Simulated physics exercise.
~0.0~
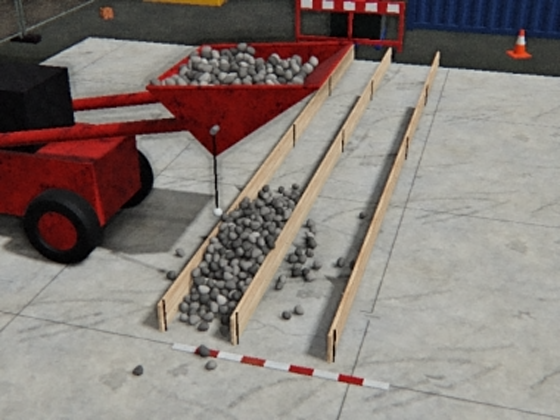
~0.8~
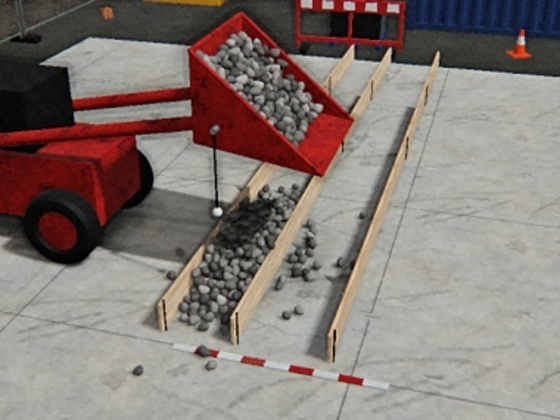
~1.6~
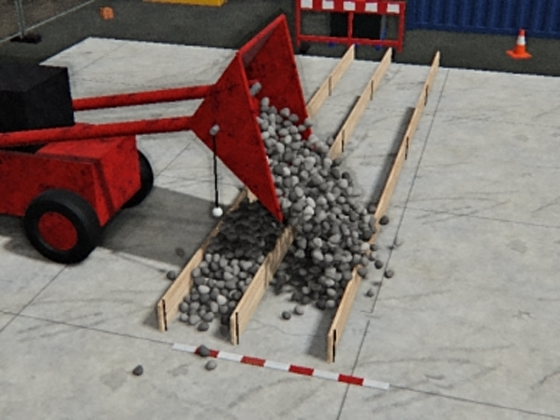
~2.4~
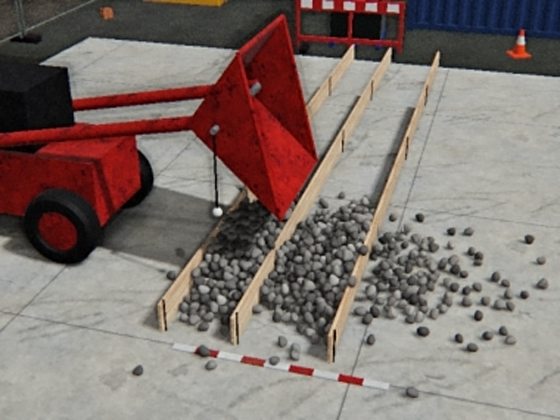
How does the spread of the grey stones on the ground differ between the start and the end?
At the start the stones on the ground lie mostly between the two left planks. By the end they also fill the space between the middle and right planks and lie scattered beyond the right plank.
